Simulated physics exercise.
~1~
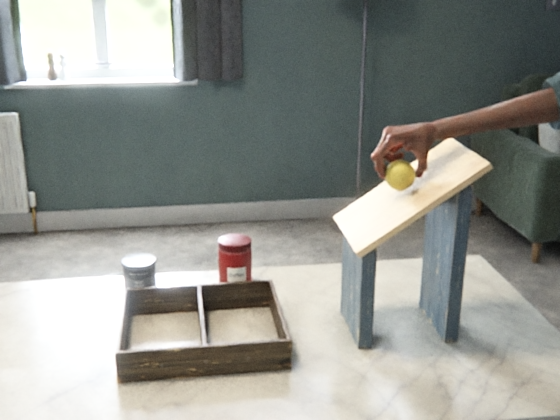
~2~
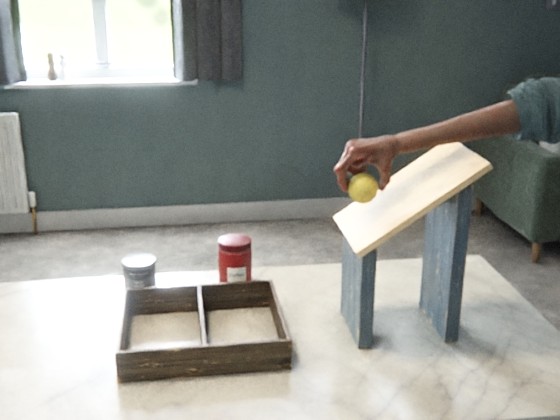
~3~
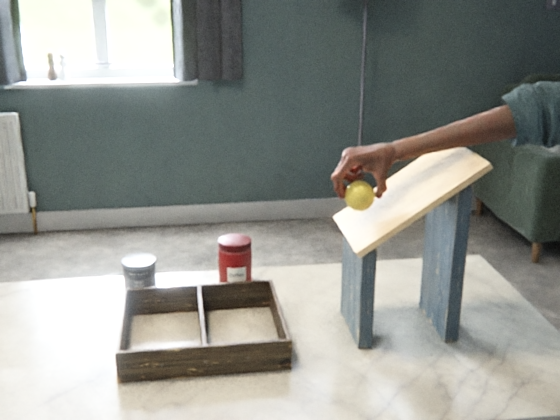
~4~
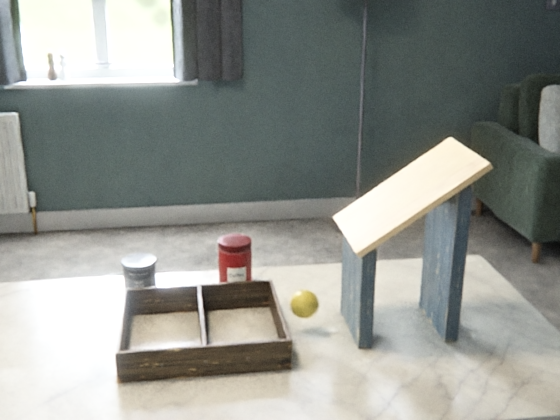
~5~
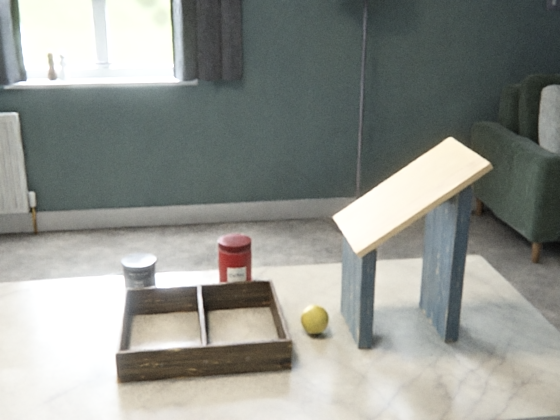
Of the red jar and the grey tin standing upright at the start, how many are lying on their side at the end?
None of them are; the red jar and the grey tin are both still upright behind the tray.
A yellow lemon was carried by a hand down to the low end of a sloping board and let go, dropped left toward the divided tray, then shifted slightly right and ended on the table outside both bays, the jar and tin still standing.
